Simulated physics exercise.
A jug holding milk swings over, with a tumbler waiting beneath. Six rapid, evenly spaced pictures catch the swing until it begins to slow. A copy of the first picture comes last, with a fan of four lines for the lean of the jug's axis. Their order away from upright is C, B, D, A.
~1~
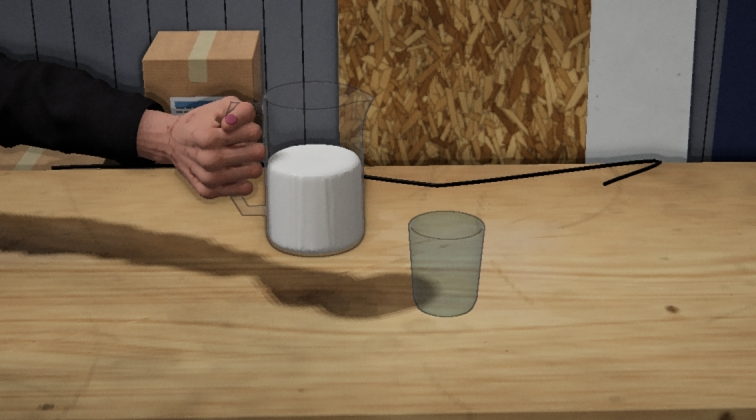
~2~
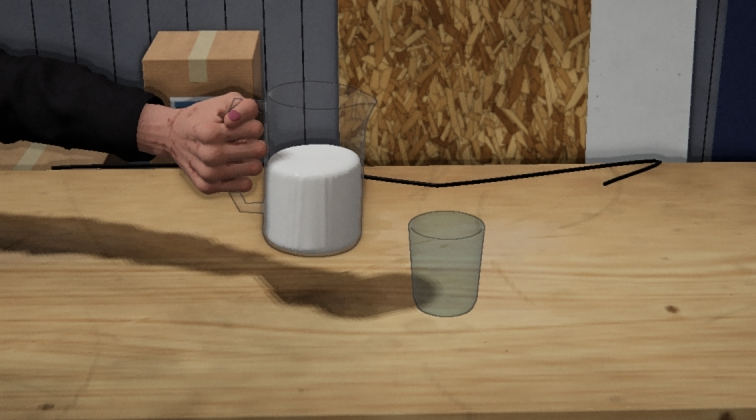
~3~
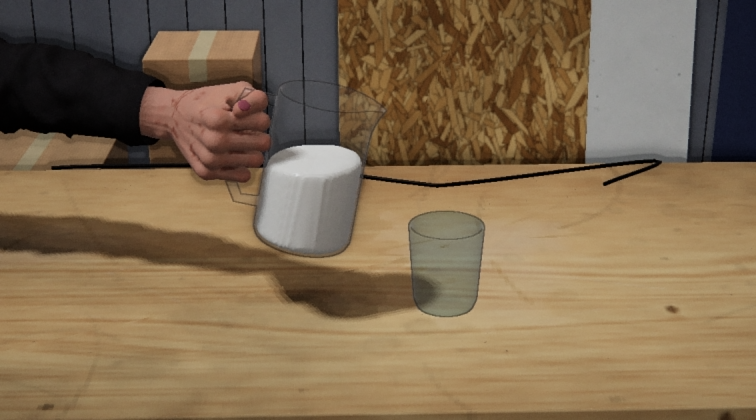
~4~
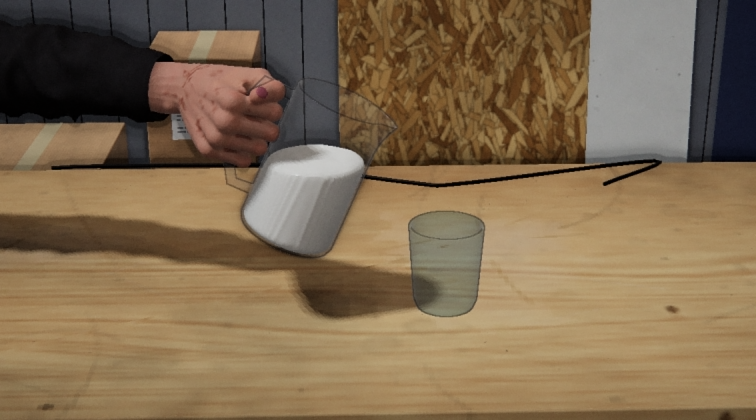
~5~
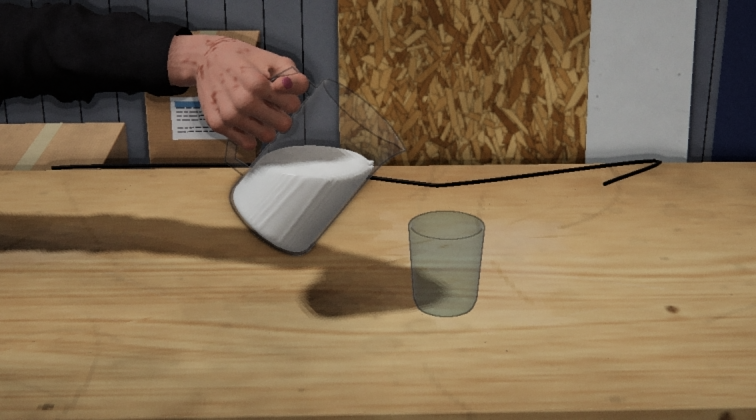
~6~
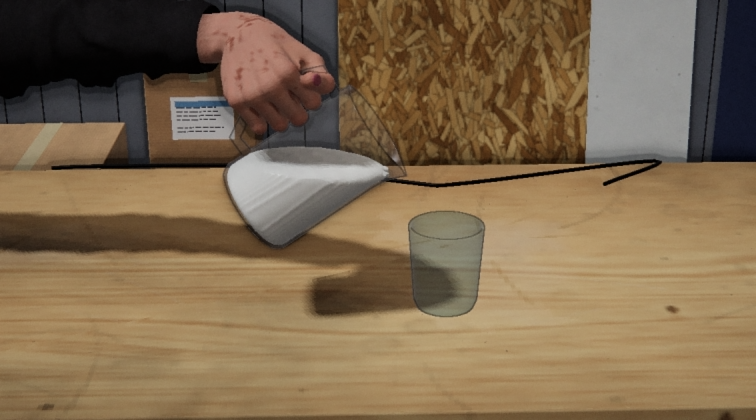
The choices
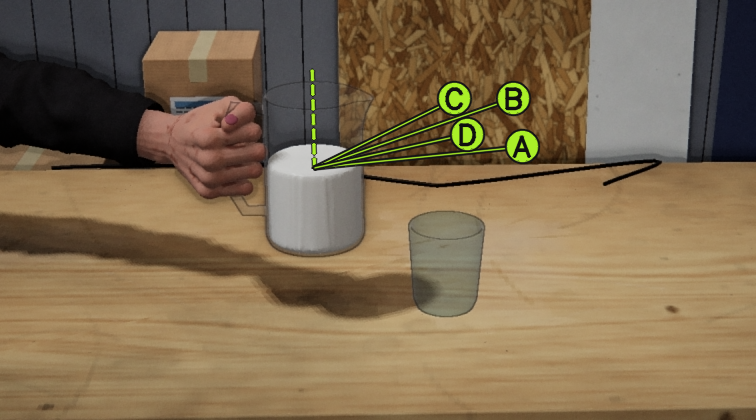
Hand gripping a clear jug of white milk, tilting it steadily to the right beside an empty tumbler on a wooden table.
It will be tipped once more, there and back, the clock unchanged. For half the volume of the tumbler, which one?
B works best here.
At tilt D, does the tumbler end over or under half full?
Over.
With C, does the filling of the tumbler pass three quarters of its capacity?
No.
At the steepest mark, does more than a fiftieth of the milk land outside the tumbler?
Yes, it does.
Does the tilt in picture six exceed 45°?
Yes, it does.
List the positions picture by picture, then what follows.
Upright, lip at (371, 97); rim of the tumbler round (447, 224); nothing has left yet.
Tipped about 3°, lip at (375, 100); nothing has left yet.
Tipped about 11°, lip at (384, 109); nothing has left yet.
Tipped about 24°, lip at (396, 126); nothing has left yet.
Tipped about 39°, lip at (404, 148); nothing has left yet.
Tipped about 56°, lip at (406, 173); nothing has left yet.
On the marked copy, A at (506, 148); B at (497, 103); C at (439, 106); D at (450, 137).
Choosing A, the tumbler ends with about 97 % of what it can hold; 10 % of the milk is spilt.
Choosing B, the tumbler ends with about 50 % of what it can hold.
Choosing C, the tumbler ends with about 22 % of what it can hold.
Choosing D, the tumbler ends with about 79 % of what it can hold.
